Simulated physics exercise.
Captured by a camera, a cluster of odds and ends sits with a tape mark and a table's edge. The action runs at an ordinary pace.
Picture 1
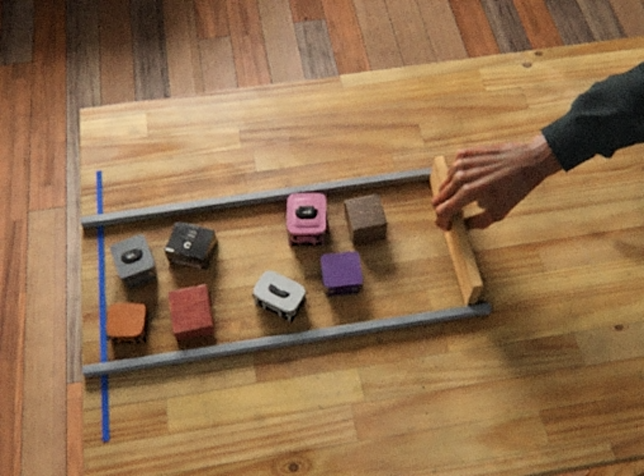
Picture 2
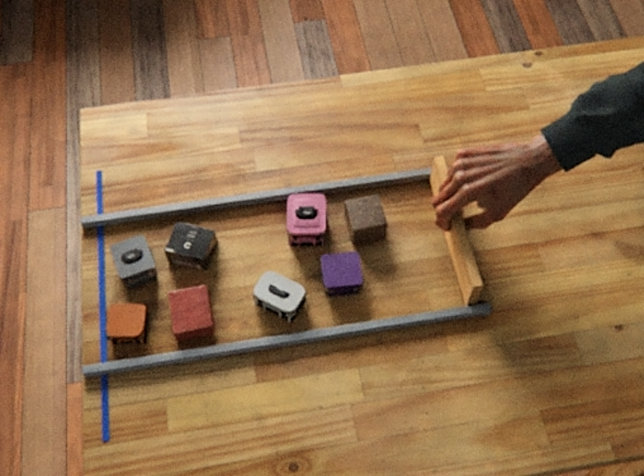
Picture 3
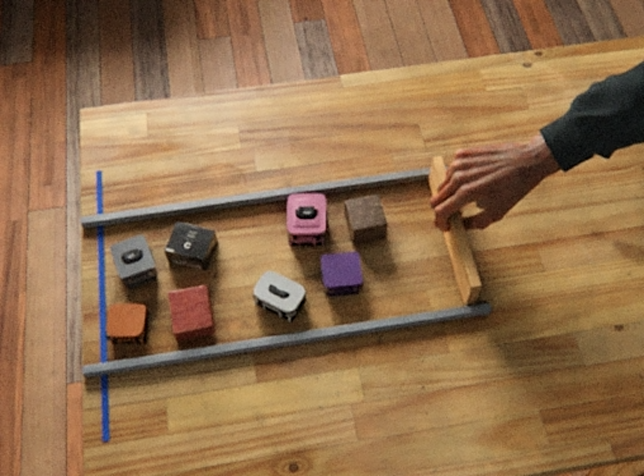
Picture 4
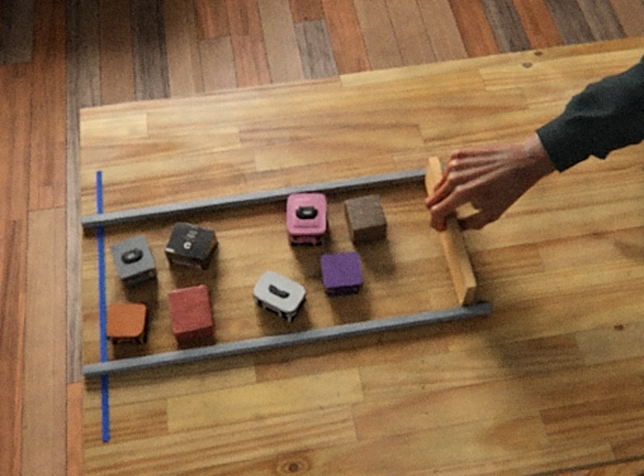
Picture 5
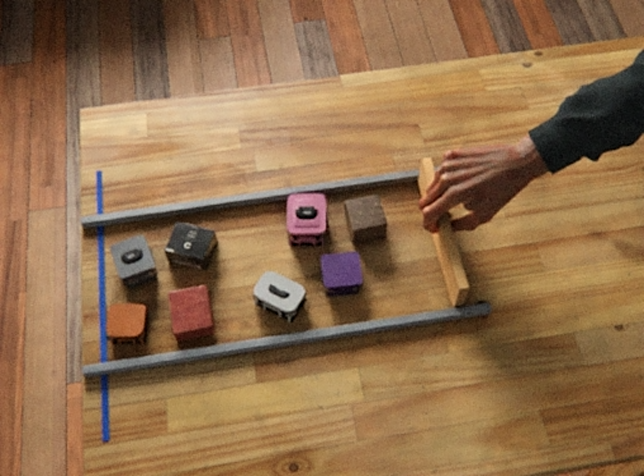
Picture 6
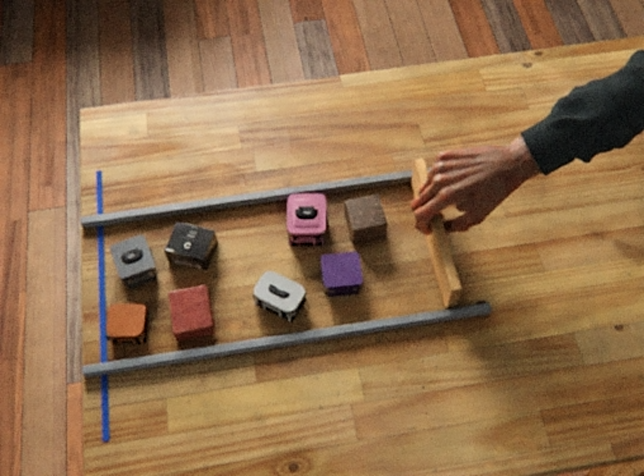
A hand slid a wooden board a short way left between two grey rails on a wooden table, while the eight small blocks and cases between it and the blue tape stayed still.
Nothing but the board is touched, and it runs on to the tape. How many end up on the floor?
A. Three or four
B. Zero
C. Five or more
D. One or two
C, five or more.
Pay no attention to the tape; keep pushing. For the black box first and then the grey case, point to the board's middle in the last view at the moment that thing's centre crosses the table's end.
The middle is at (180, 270) when it's the black box, and at (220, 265) when it's the grey case.
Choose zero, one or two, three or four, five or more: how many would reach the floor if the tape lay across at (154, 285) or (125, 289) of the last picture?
For each place: Three or four; five or over.
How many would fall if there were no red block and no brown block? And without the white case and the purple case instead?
First 4, then 4.
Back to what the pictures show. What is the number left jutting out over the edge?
That adds up to 2.
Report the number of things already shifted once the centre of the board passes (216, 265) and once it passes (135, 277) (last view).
That makes 8 at the first spot and 8 at the second.
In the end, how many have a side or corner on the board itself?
The count in contact is 2.
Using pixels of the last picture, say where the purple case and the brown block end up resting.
They come to rest around (82, 314) and (80, 260).
Soon after, none off yet; orange case at rest near (128, 324); grey case at rest near (135, 262); red block at rest near (191, 313).
At rest, the number that fall off is five or more; fallen, pink case, white case, black box, red block, grey case and orange case.
